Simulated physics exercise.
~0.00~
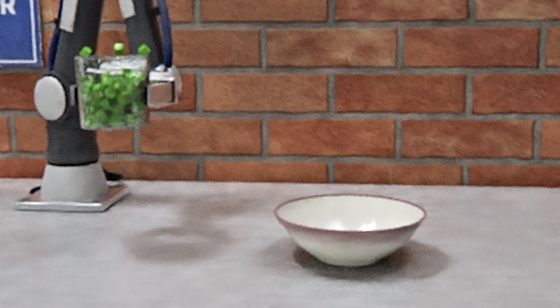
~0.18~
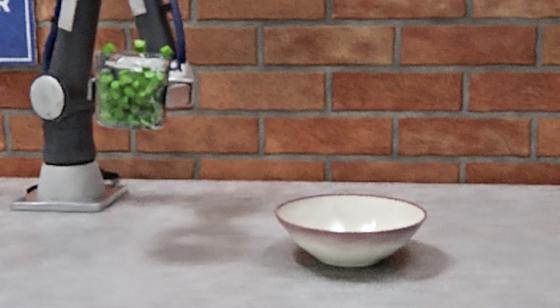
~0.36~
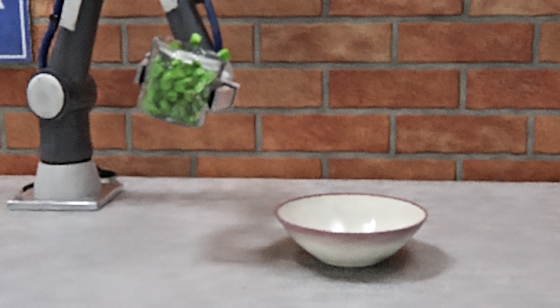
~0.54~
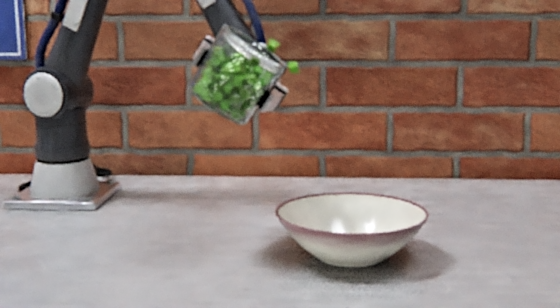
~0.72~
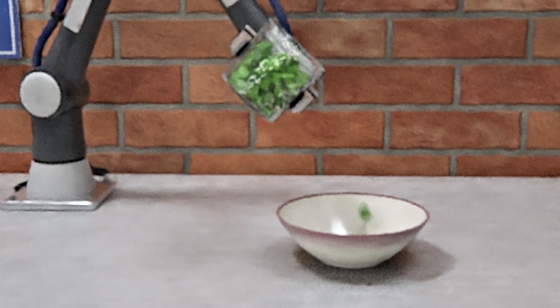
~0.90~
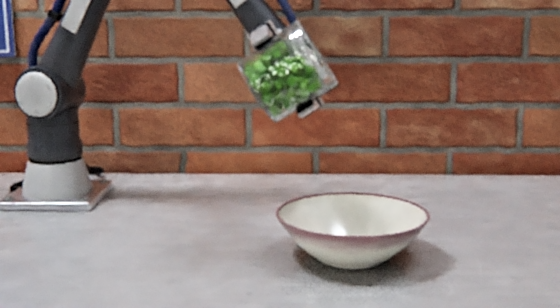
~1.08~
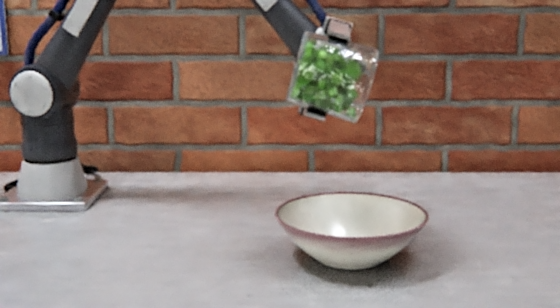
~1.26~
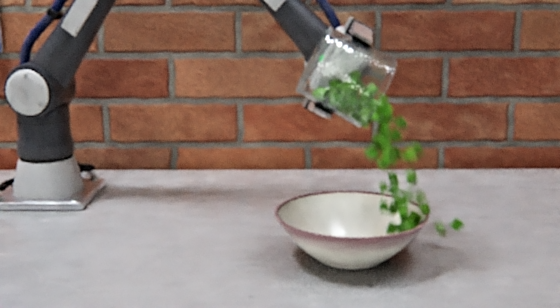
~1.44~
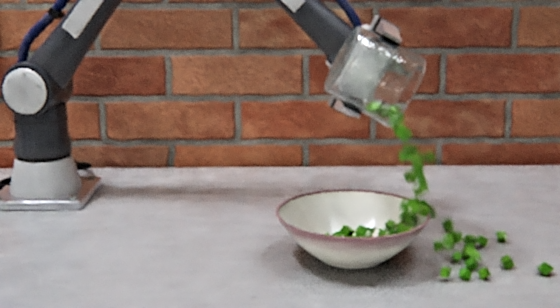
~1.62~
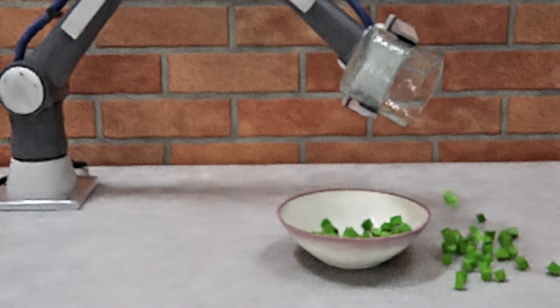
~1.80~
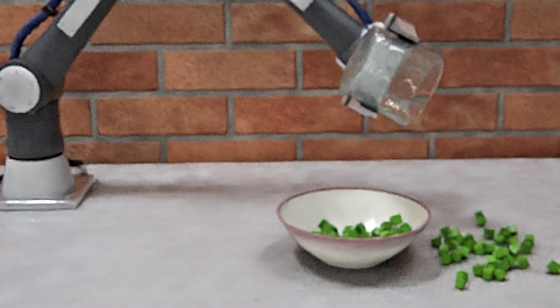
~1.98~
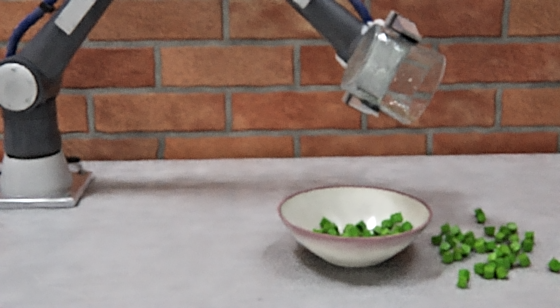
Robot arm carrying a clear tumbler of green vegetable dice rightward, tipping it over a bowl, many pieces landing on the table.
